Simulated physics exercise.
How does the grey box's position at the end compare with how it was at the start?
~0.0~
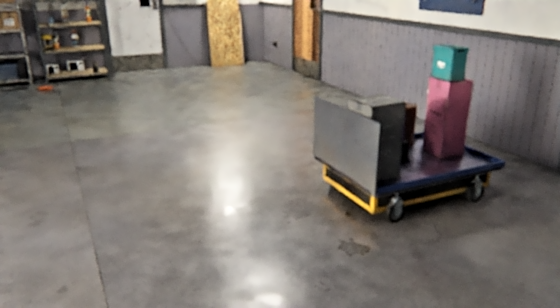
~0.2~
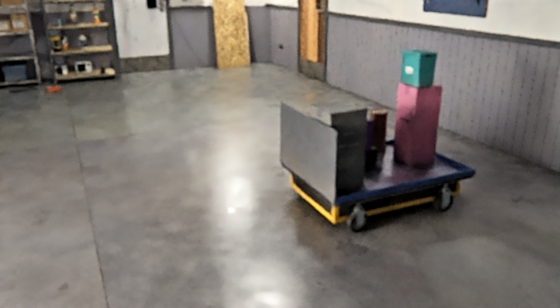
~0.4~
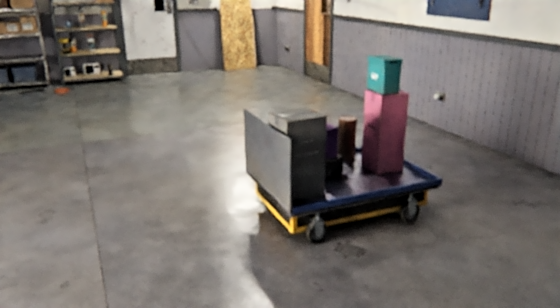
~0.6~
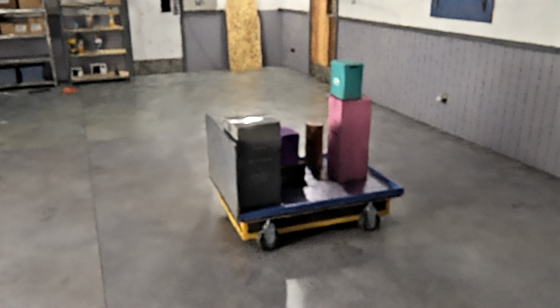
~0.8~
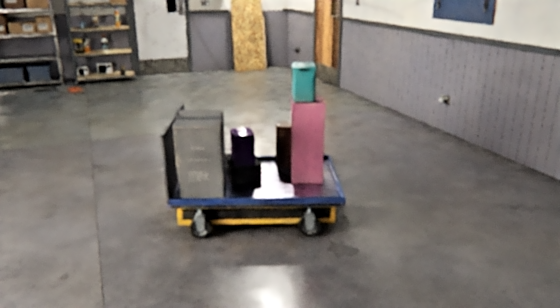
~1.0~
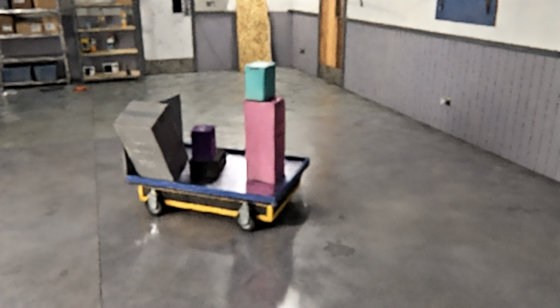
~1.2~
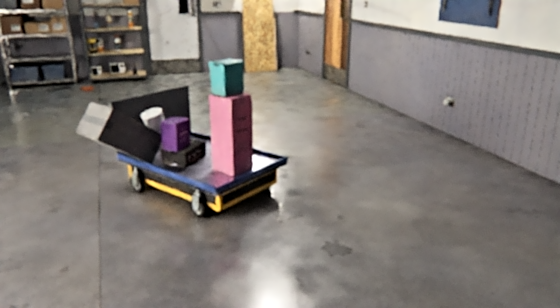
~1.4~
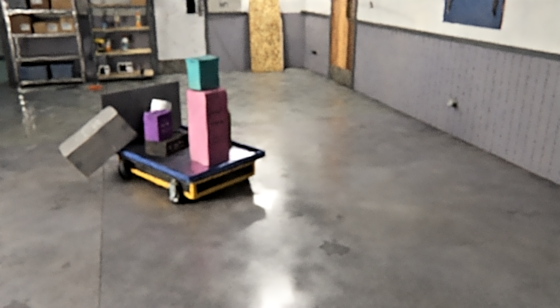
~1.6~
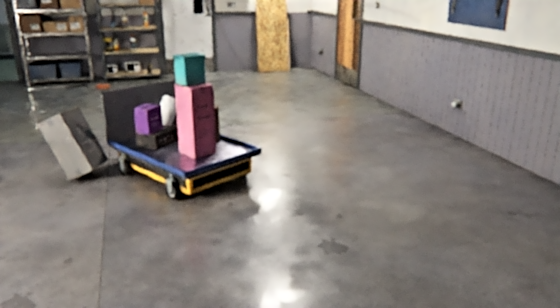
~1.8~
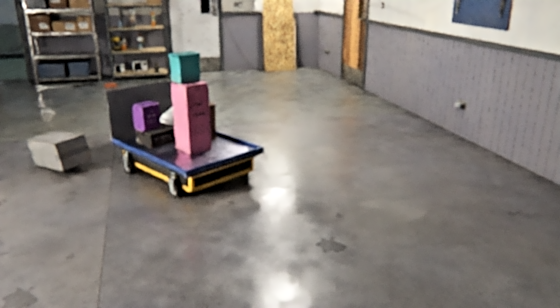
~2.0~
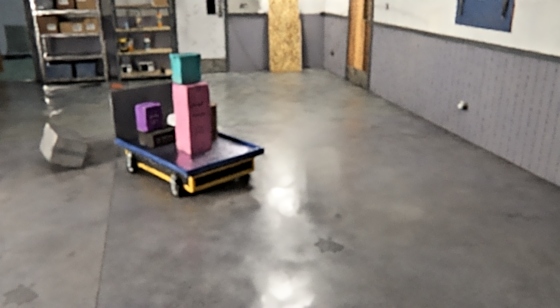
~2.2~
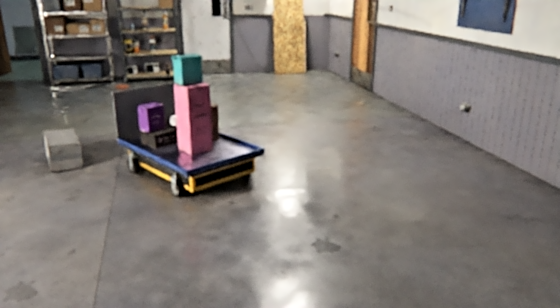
At the start the grey box stands upright on the cart, but at the end it lies on its side on the floor to the left of the cart.
A blue flat cart with a yellow frame rolls leftward across the shiny concrete floor of a workshop, seen from slightly above, with shelves at the back left. It carries a grey box by a tall dark board at its left end, smaller purple, black and brown items in the middle, and a pink box topped by a turquoise tote at the right. As the cart curves away toward the back, the grey box leans outward and a white canister tilts. The grey box tips over the edge and tumbles onto the floor. The cart stops, with the grey box lying on its side to the left and the turquoise tote still on the pink box.
